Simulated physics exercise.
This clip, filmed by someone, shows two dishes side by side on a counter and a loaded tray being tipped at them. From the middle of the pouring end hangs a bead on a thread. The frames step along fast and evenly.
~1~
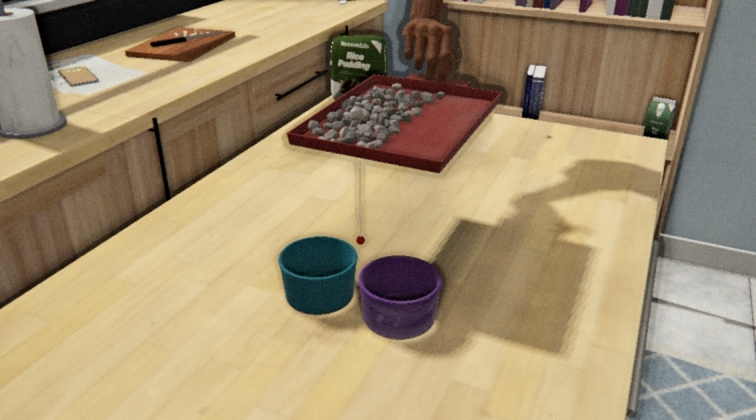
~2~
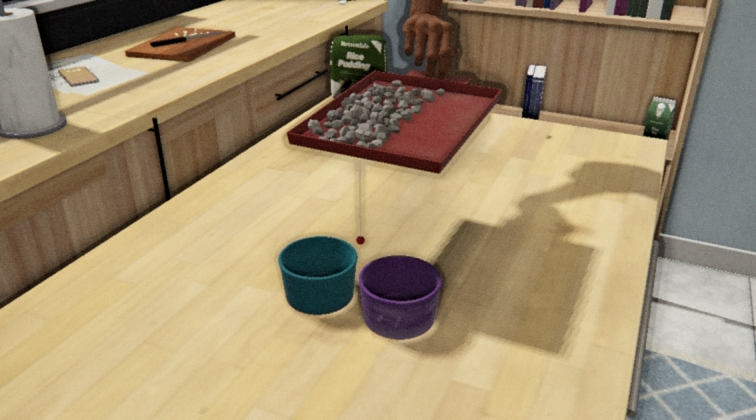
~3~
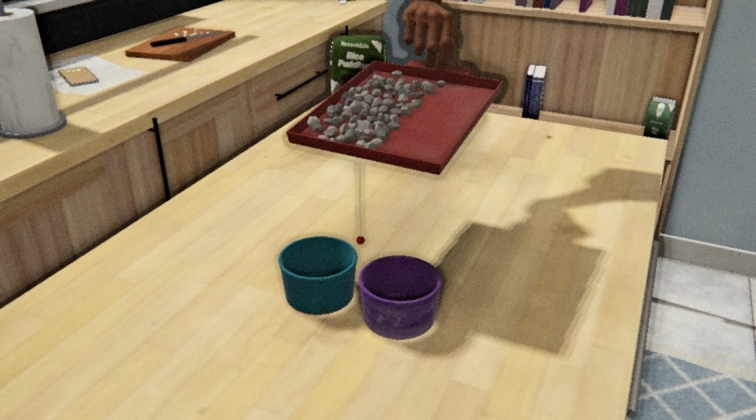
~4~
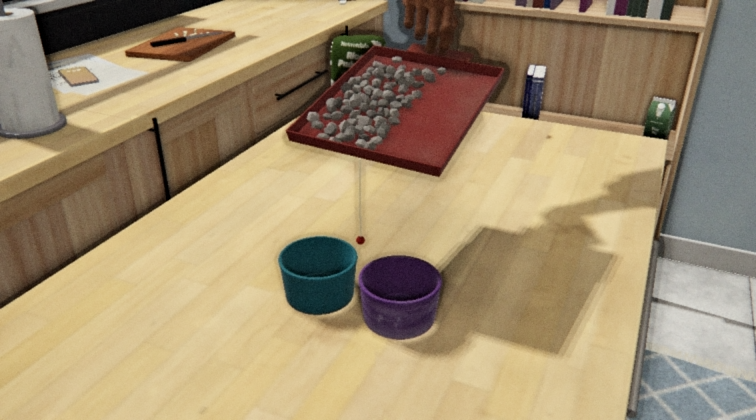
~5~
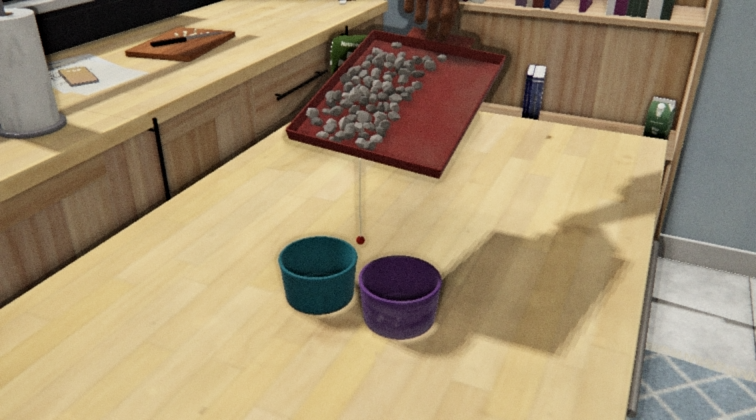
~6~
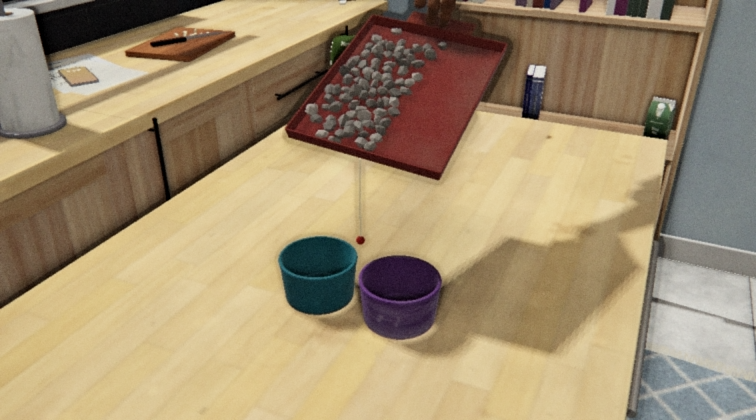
In the video, a hand at the far side of a red tray of gray gravel gradually raises its back edge, tilting it toward the teal and purple dishes on the wooden counter, with the near right corner dipping lowest.
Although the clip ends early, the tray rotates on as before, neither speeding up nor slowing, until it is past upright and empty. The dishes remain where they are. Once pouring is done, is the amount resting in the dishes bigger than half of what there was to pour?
The dishes will catch most of the load.
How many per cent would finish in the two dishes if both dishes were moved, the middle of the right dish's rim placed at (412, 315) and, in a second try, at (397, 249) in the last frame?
Near 30 % and 0 %.
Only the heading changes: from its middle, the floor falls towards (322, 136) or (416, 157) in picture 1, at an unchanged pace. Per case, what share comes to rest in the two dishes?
That comes to 20 per cent the first time and 60 per cent the second.
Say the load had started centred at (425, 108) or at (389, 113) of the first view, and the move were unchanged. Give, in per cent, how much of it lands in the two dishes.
Roughly 60 % and then 70 %.
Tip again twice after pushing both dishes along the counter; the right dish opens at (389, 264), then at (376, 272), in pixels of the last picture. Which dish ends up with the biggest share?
Taking the places in turn, it's the right side and then the right side.
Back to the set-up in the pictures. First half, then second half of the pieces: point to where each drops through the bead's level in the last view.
First around (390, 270), afterwards around (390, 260).
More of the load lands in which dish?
The one at right wins.
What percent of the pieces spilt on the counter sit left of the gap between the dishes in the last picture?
Estimate: About 60 per cent.
Soon after the last picture, tray tipped steeply; nearly all on the tray; a small part in the air.
A little later, tray tipped past a quarter turn; about a quarter on the tray; about a third in the right dish; a stray few in the left dish; about a quarter outside both; a small part in the air.
Later still, tray tipped past a quarter turn; about half in the right dish; a small part in the left dish; about a third outside both.
At rest, tray tipped past a quarter turn; about half in the right dish; a small part in the left dish; about a third outside both.
